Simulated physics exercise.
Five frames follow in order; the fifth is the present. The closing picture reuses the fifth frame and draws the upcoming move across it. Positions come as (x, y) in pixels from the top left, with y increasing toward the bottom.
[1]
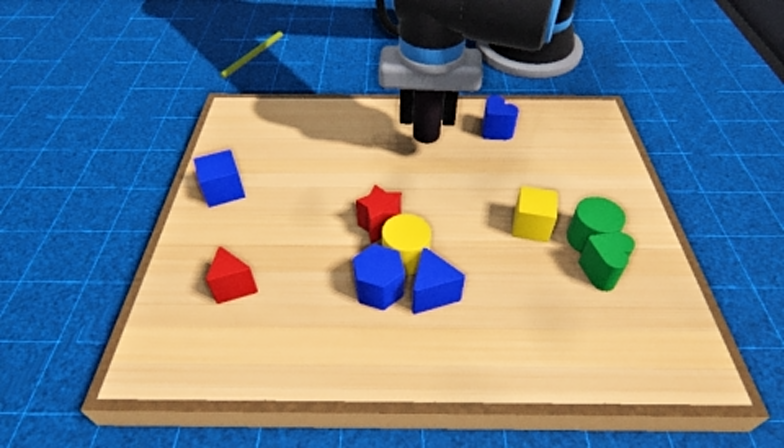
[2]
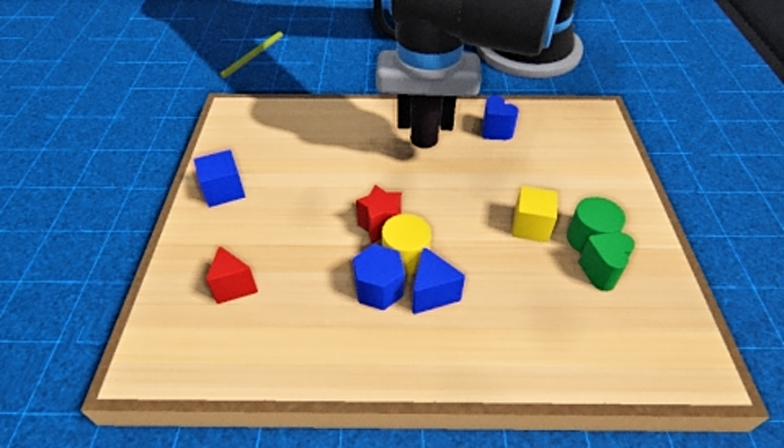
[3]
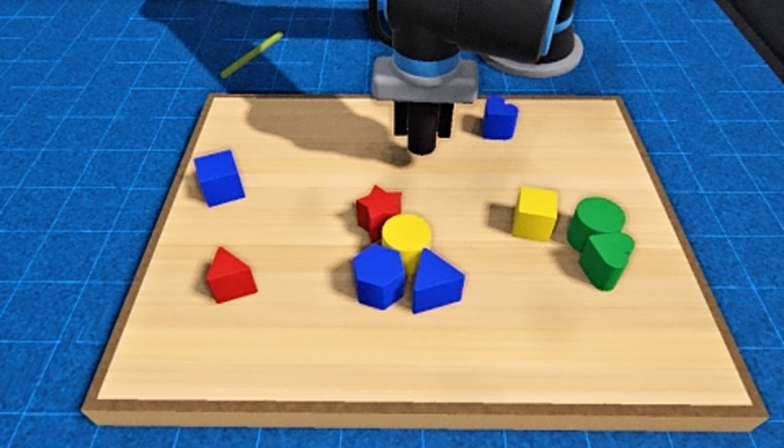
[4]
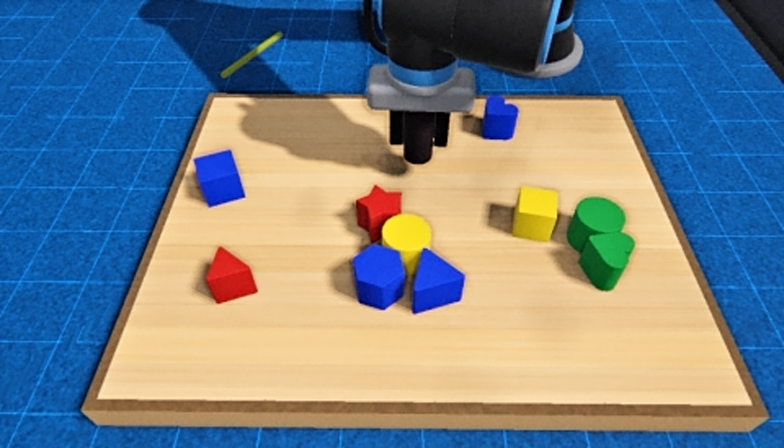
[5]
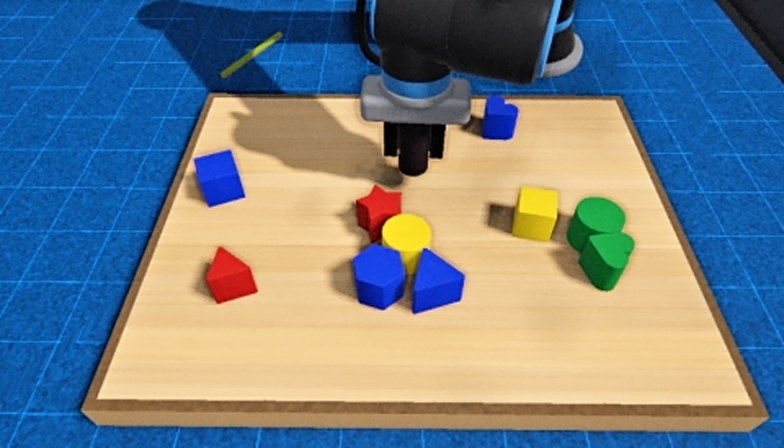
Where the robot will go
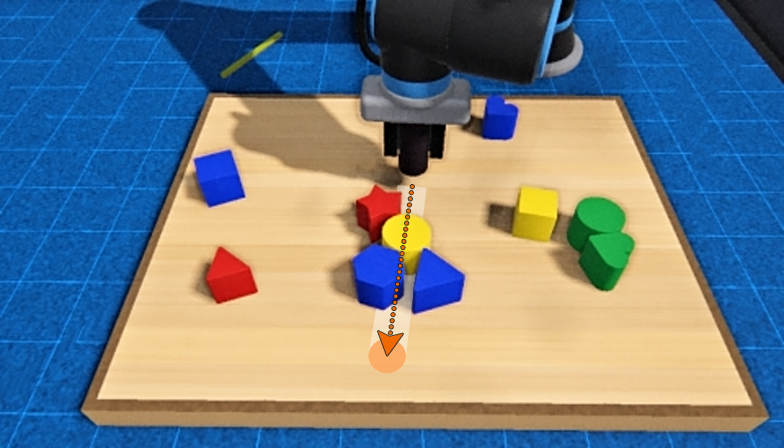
A black and gray robot arm moved slowly down and slightly left over a wooden board, its dark tip nearing the red star, while the scattered red, blue, yellow and green blocks stayed still.
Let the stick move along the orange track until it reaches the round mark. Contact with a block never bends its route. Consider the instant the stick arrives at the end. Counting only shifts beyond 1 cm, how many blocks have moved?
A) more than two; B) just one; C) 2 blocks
It's A.
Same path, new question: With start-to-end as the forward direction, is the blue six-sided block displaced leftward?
In short: No.
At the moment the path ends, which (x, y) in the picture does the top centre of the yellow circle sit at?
The middle of its upper face will lie at (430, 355).
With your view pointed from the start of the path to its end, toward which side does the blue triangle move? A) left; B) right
Correct choice: A.
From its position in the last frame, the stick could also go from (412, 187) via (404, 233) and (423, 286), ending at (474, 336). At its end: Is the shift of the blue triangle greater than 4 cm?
Yes - that is the case.
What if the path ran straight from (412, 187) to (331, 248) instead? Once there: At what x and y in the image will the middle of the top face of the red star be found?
Its top middle: (367, 232).
Drawn move, straight from (412, 187) to (387, 356).
On the path given first. One third of the way, stick at (406, 214); blue six-sided block at (377, 271), turned 15° clockwise; red star at (372, 212), turned 55° clockwise; yellow circle at (406, 239); blue triangle at (437, 273).
Two thirds of the way, stick at (397, 271); blue six-sided block at (363, 316), turned 110° clockwise; red star at (370, 218), turned 90° clockwise; yellow circle at (413, 300); blue triangle at (458, 298), turned 15° anticlockwise.
At the end, stick at (387, 339); blue six-sided block at (341, 346), turned 170° clockwise; red star at (370, 218), turned 90° clockwise; yellow circle at (430, 355); blue triangle at (459, 299), turned 20° anticlockwise.
